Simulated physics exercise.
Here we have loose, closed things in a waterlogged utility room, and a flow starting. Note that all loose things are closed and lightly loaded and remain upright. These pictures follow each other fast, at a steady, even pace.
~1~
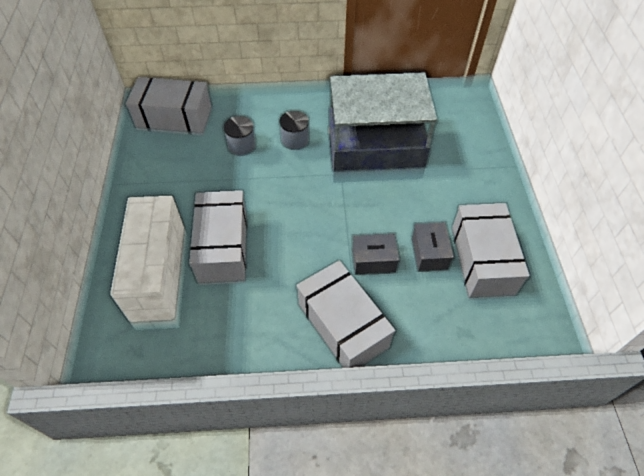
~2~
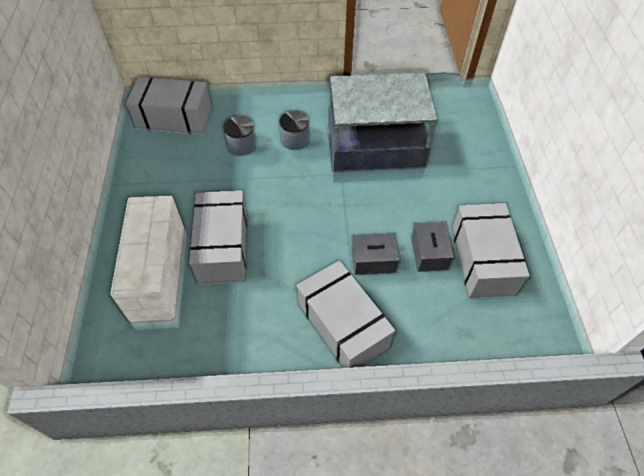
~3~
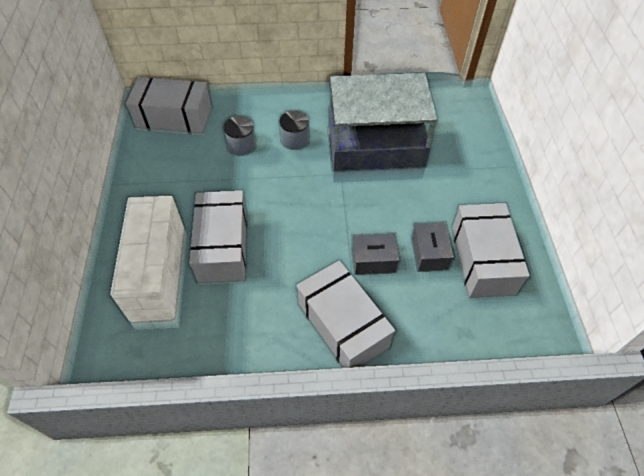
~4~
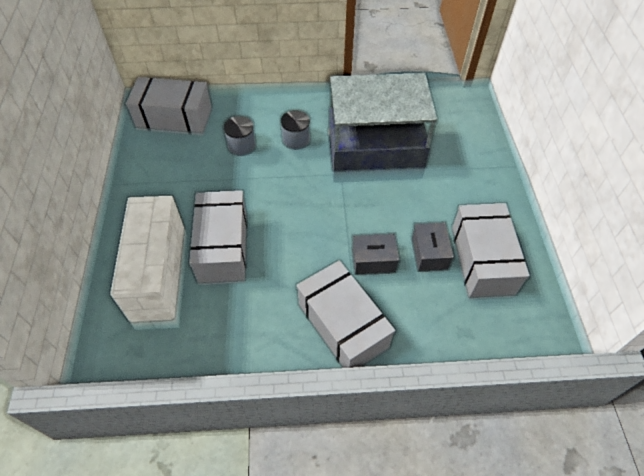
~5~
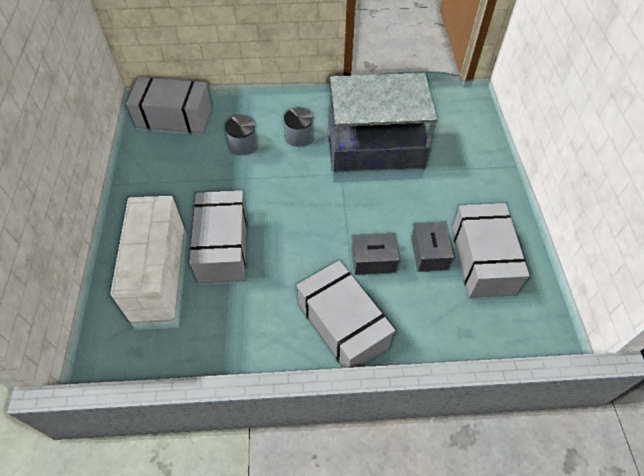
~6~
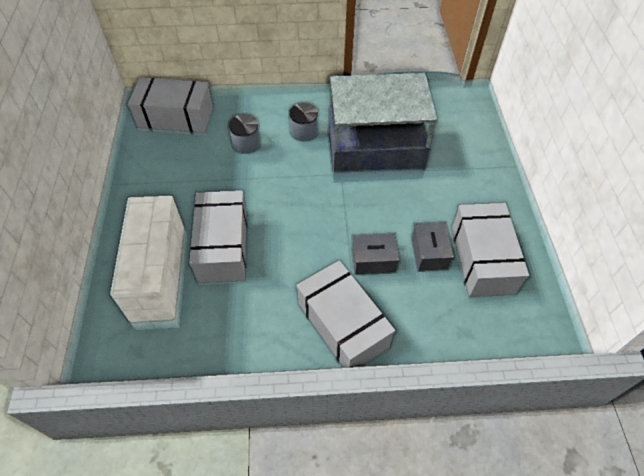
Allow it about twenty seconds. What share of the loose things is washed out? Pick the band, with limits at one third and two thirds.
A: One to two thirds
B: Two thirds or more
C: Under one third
Option B: Two thirds or more.
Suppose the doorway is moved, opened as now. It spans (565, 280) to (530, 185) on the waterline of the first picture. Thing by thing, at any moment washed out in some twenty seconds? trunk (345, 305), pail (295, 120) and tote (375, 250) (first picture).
Result by object, in the order asked: Flushed / not flushed / flushed.
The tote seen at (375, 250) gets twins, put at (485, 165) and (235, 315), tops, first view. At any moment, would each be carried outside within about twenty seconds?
Taking them in the order asked, the first is removed while the second is not removed.
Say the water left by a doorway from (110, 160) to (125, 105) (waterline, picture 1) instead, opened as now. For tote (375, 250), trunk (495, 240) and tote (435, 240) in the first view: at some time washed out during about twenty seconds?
In turn: Inside, no, no.
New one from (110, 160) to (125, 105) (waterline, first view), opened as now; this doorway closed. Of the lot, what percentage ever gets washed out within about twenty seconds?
50 %.
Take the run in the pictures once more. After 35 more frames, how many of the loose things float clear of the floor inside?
Tally at that point: 2.
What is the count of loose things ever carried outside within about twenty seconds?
The number is 6.
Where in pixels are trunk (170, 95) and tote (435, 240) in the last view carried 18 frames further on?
(230, 85) and (444, 105), give or take.
A moment on, 0 of 8 are out; 8 afloat.
Next, 2 of 8 are out; 6 afloat.
Later, 6 of 8 are out; 2 afloat.
In the end, 6 of 8 are out; 2 afloat.
